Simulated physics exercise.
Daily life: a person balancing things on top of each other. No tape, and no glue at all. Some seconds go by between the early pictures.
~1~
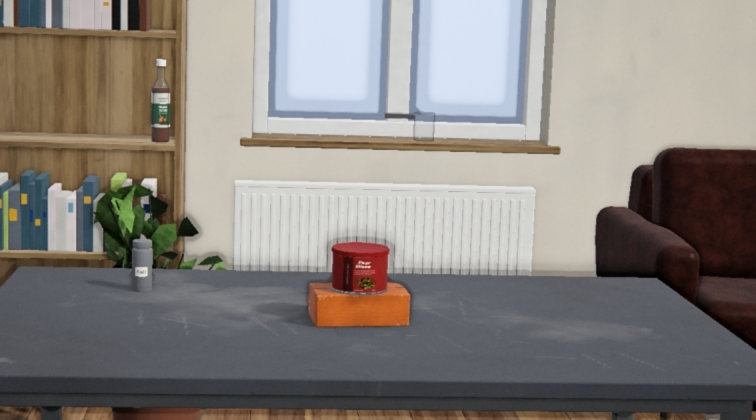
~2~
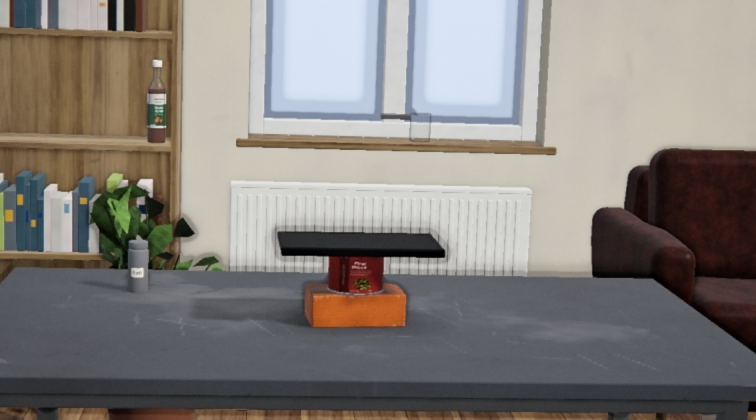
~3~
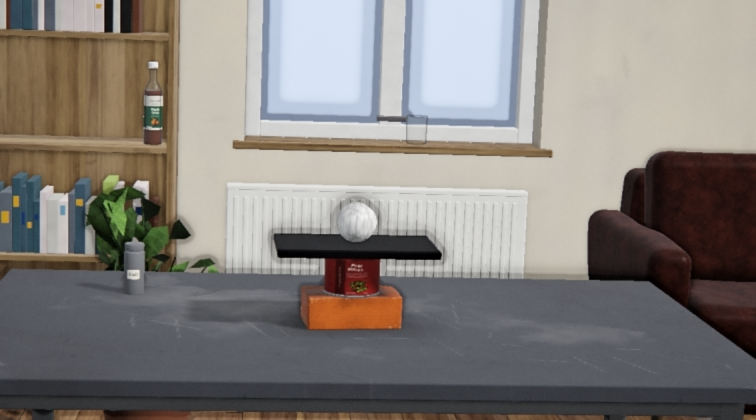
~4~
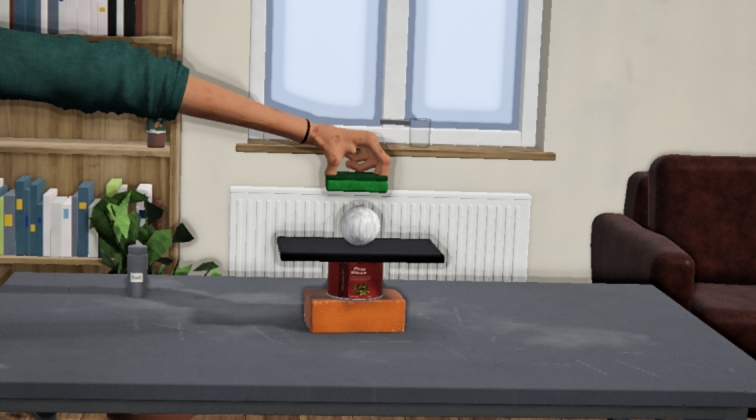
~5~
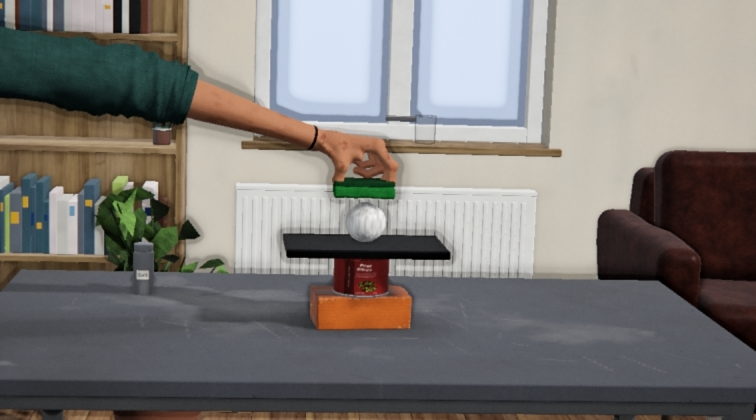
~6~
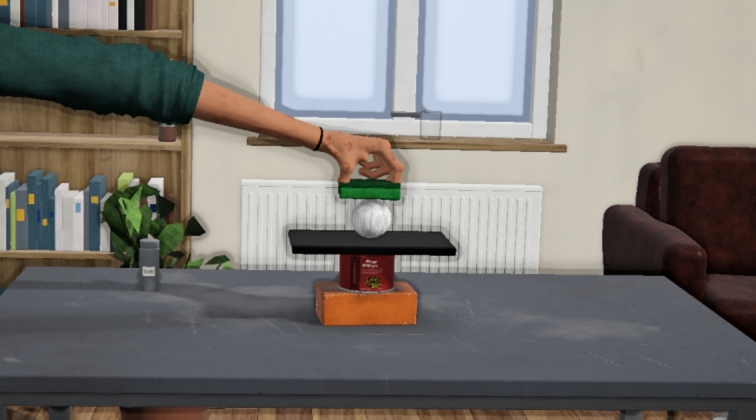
A stack gains a black tray and white ball before a hand lowers a green sponge onto it.
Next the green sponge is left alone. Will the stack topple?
Something comes down.
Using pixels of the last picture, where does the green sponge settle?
Look near (270, 311) in the final picture.
Then, 1.00 s past the last view, green sponge rocked 54° from its first pose near (345, 204).
Then, 1.50 s past the last view, green sponge now fallen.
Then, 1.70 s past the last view, things are still on the move.
Finally, fallen, green sponge; the other 5 still in place. Final places as the last picture's camera would see them, green sponge near (271, 311). The pile loses its balance.
